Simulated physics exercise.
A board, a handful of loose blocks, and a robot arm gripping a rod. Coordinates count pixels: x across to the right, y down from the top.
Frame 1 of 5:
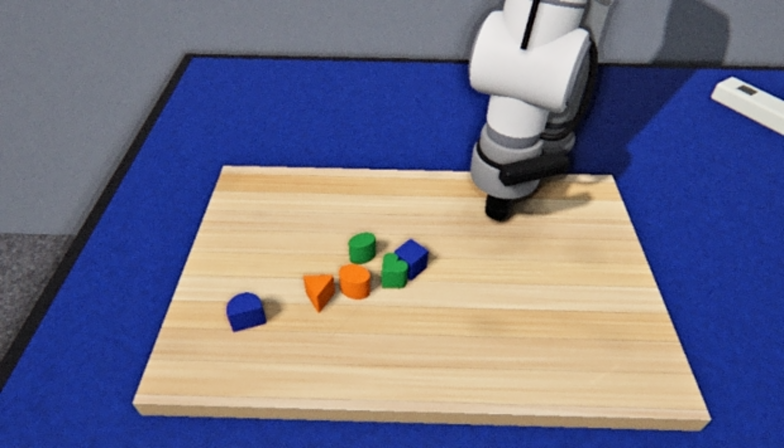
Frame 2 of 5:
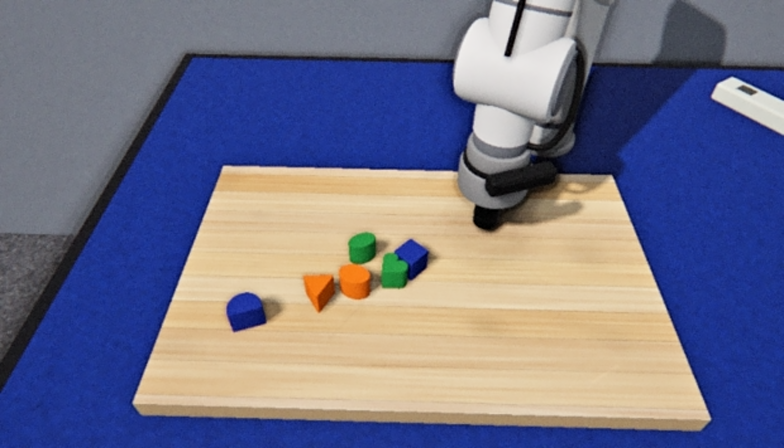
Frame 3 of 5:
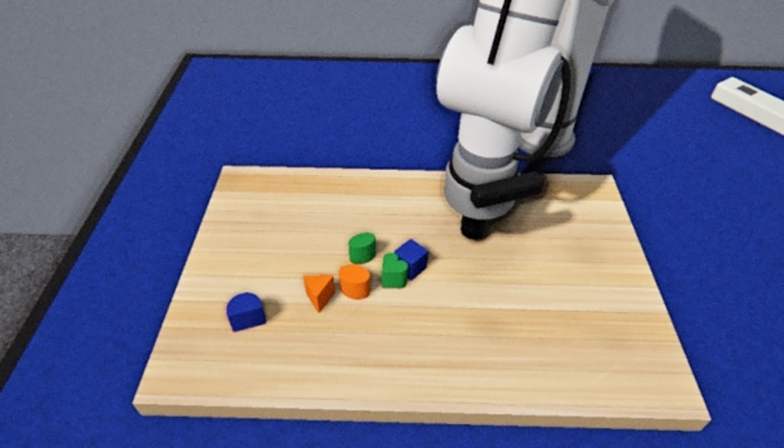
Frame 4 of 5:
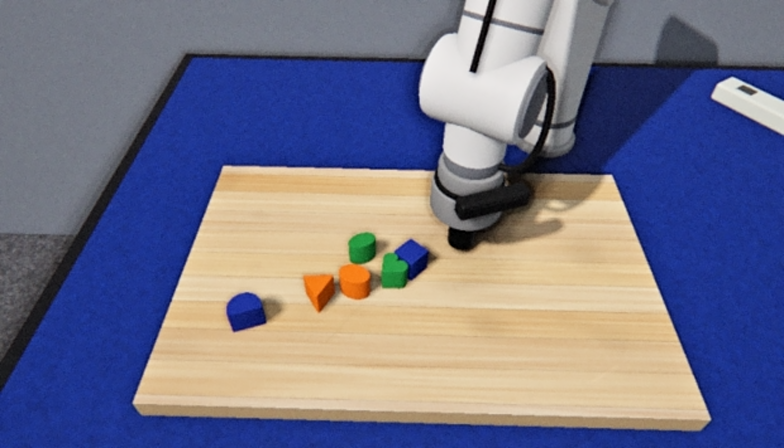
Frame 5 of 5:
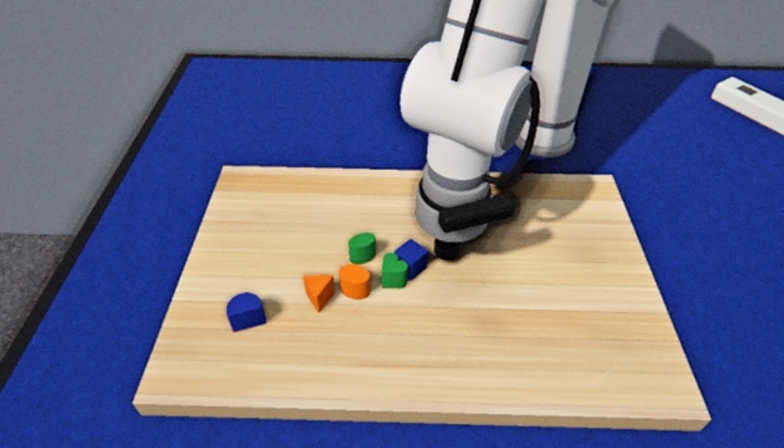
A white and grey robot arm with a dark tip reaches over a pale wooden board on a blue table, seen from above at an angle. Two green blocks, a blue block and an orange one cluster near the board's middle, with an orange triangle and another blue block farther left. The arm glides steadily left and downward toward the cluster, while the blocks and camera stay still.
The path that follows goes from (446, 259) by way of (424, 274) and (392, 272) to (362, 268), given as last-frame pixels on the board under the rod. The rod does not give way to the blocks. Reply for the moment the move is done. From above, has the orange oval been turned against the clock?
In short: No.
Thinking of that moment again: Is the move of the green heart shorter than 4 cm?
Short answer: No.
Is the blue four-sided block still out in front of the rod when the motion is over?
Yes, it checks out.
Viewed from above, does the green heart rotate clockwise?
I believe not.
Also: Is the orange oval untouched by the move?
Final answer: No.
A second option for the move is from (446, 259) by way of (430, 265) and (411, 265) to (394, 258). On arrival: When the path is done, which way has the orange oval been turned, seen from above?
The block turns clockwise.
On the path given first. One third of the way, rod (424, 267); green heart (380, 267); blue four-sided block (396, 252), turned 30° clockwise.
Two thirds of the way, rod (392, 264); orange oval (348, 276), turned 15° clockwise; green oval (353, 234), turned 35° anticlockwise; green heart (369, 267), turned 45° anticlockwise; blue four-sided block (370, 243), turned 85° clockwise.
At the end, rod (361, 260); orange oval (335, 290), turned 30° clockwise; green oval (333, 223); green heart (350, 271), turned 110° anticlockwise; blue four-sided block (342, 236), turned 105° clockwise.
